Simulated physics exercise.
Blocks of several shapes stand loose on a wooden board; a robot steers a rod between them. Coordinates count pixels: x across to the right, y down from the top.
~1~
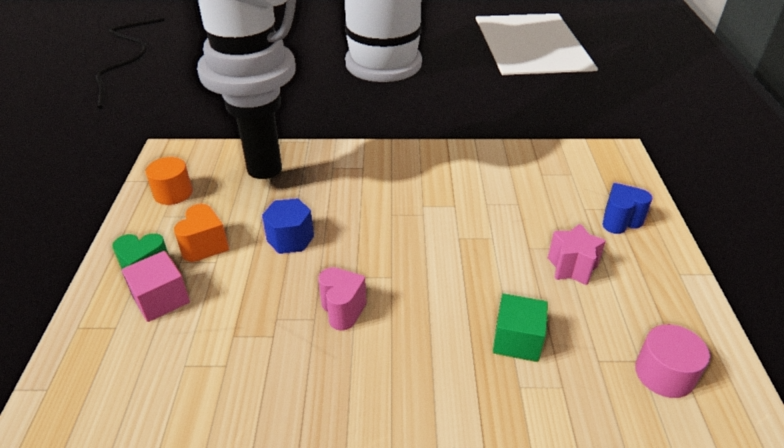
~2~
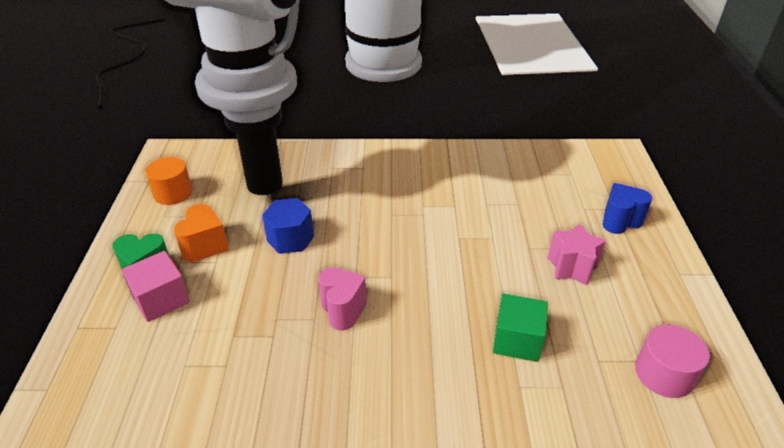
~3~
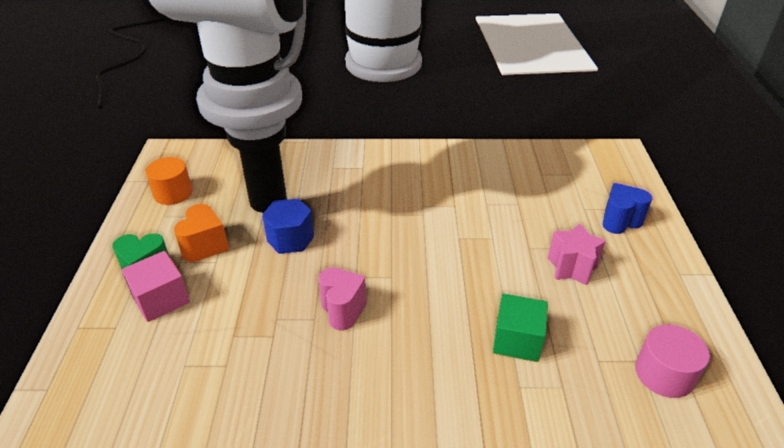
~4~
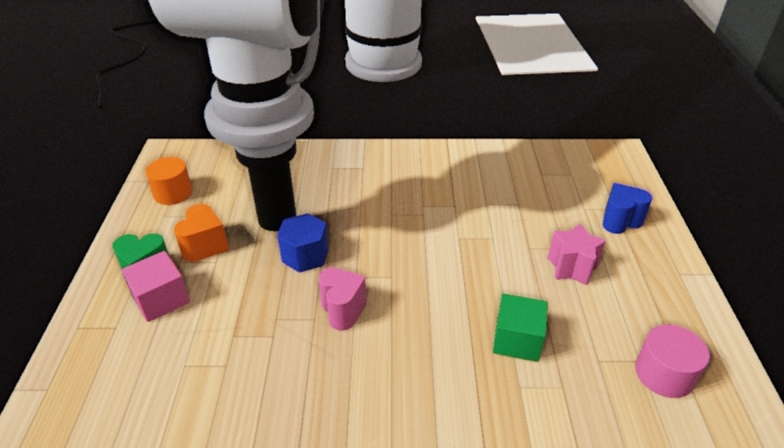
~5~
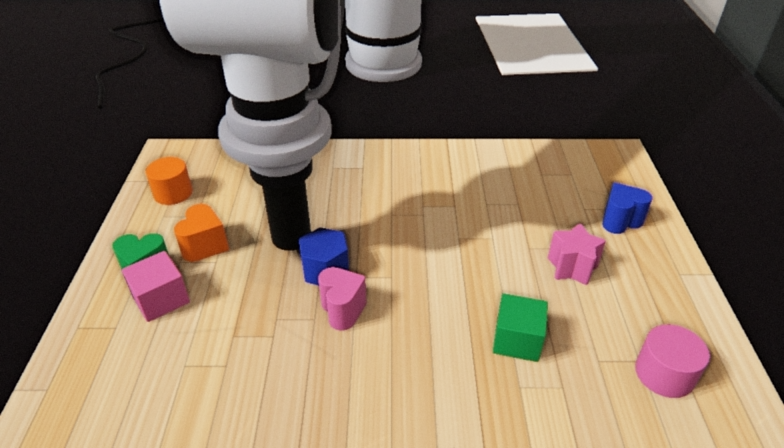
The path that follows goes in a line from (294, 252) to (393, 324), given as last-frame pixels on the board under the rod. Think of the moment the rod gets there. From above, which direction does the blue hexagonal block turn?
Rotates counter-clockwise.
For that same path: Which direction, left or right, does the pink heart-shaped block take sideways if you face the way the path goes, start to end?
Off to the right side.
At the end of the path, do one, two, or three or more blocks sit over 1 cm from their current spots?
Expect two.
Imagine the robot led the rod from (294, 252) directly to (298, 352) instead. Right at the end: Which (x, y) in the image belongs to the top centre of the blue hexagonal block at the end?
The middle of its upper face will lie at (338, 256).
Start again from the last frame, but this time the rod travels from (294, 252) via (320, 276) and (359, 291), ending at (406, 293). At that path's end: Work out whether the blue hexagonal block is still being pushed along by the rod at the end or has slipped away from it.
The block sits ahead of the rod.
On the path given first. One third of the way, rod (323, 260); blue hexagonal block (362, 261), turned 25° anticlockwise; pink heart-shaped block (344, 292).
Two thirds of the way, rod (357, 284); blue hexagonal block (403, 276), turned 55° anticlockwise; pink heart-shaped block (352, 308), turned 20° clockwise.
At the end, rod (393, 310); orange heart-shaped block unmoved; blue hexagonal block (441, 286), turned 95° anticlockwise; pink heart-shaped block (361, 330), turned 75° clockwise.
